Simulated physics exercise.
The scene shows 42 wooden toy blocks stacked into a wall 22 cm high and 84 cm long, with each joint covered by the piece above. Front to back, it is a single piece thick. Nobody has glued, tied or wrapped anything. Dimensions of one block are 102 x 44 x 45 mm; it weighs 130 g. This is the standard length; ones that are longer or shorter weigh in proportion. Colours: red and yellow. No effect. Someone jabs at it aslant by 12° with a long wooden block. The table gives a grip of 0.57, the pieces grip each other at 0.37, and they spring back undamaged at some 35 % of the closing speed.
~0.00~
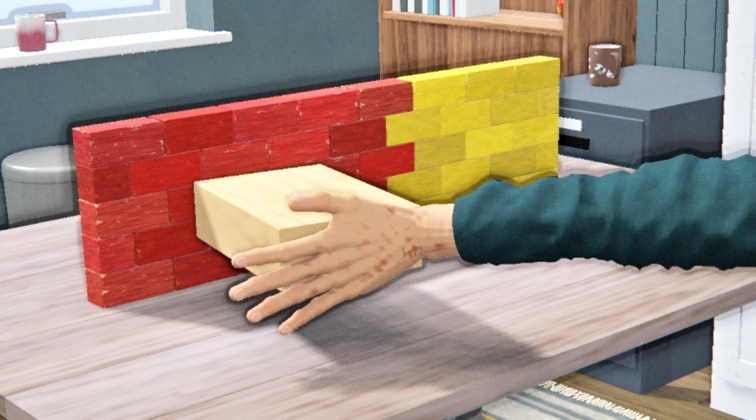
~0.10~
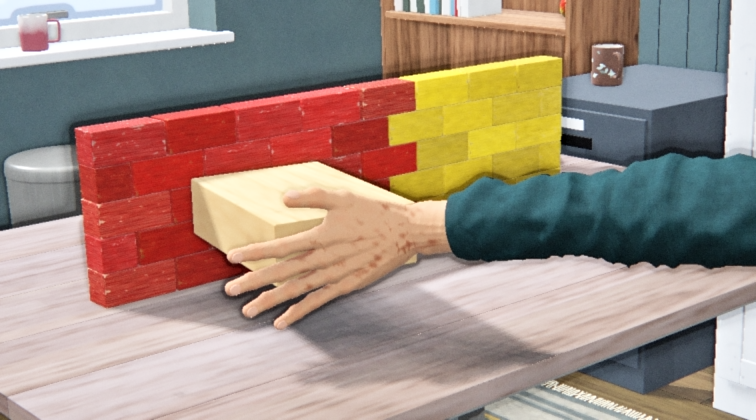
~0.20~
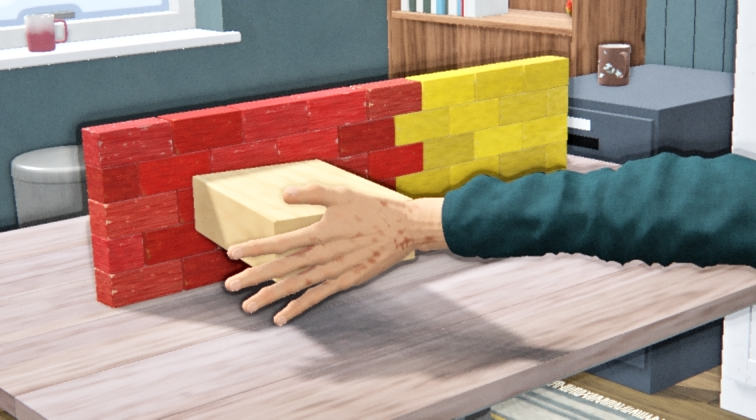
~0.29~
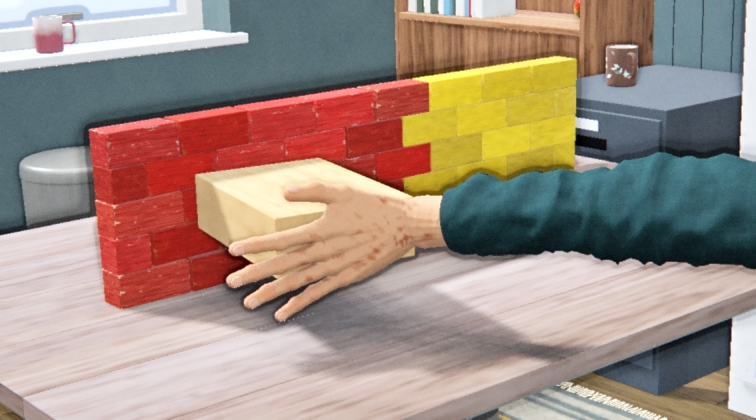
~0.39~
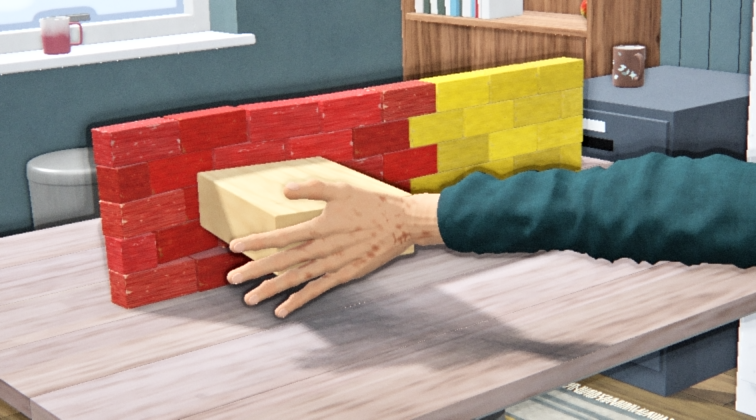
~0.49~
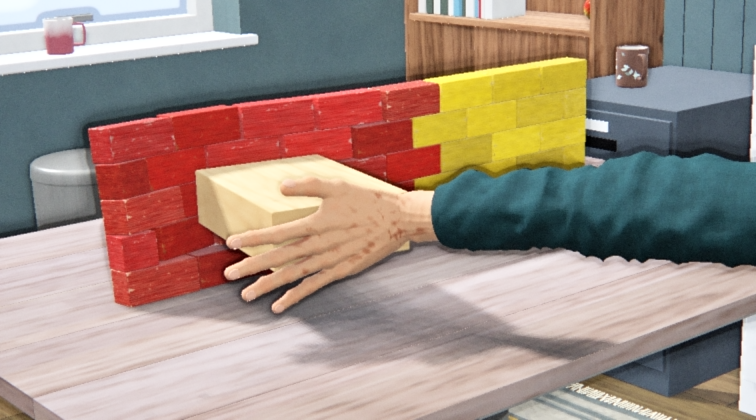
A hand in a green sleeve pushed a pale wooden block at an angle into the red part of a red and yellow toy block wall, and a few red blocks shifted slightly.
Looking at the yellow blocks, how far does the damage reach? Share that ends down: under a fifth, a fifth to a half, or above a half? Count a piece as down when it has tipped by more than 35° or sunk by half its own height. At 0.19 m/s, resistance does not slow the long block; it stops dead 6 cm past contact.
Under a fifth.
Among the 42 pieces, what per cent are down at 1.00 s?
By that time it is 45 percent.
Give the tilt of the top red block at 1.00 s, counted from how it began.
I'd estimate close to 160°.
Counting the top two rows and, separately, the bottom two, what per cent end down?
Top 60 per cent versus bottom 20 per cent.
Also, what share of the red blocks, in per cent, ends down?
Colour red - 70 percent down at the end.
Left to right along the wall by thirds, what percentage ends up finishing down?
The thirds come out at 80 on the left, 50 in the middle and 0 on the right, in per cent.
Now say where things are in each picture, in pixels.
In the first frame (places mark the middle of the side facing us; the camera pans a little), block in hand (202, 208) 48 mm short of touching; top yellow block (441, 92); top red block (268, 121); nothing disturbed.
The second frame shows block in hand (199, 205) 29 mm short of touching; top yellow block (444, 91).
The third frame shows block in hand (200, 202) 10 mm short of touching; top yellow block (450, 91).
The fourth frame shows block in hand (203, 200) 8 mm in; top yellow block (458, 92); 3 disturbed, none down.
The fifth frame shows block in hand (204, 198) 27 mm in; top yellow block (464, 93); top red block (286, 122) shifted 8 mm; 11 disturbed, none down.
The sixth frame shows block in hand (203, 195) 46 mm in; top yellow block (467, 94); top red block (279, 119) leaning 4°; steepest lean 8°, the block at (136, 179); 17 disturbed, none down.
After 0.58 s, none of the 17 yellow blocks down (0 of 42 in all colours); top yellow block unmoved; top red block leaning 11°.
After 0.70 s, none of the 17 yellow blocks down (11 of 42 in all colours); top yellow block unmoved; top red block leaning 28°, 27 mm lower.
After 0.82 s, none of the 17 yellow blocks down (18 of 42 in all colours); top yellow block unmoved; top red block leaning 58°, 13 cm lower.
After 1.00 s, none of the 17 yellow blocks down (18 of 42 in all colours); top yellow block unmoved; top red block upside down.
By the end (1.5 s), none of the 17 yellow blocks down (18 of 42 in all colours); top yellow block unmoved; top red block leaning 50°, 90 cm lower. That is 0 per cent. As the last picture would show them, middles, top yellow block near (458, 92).
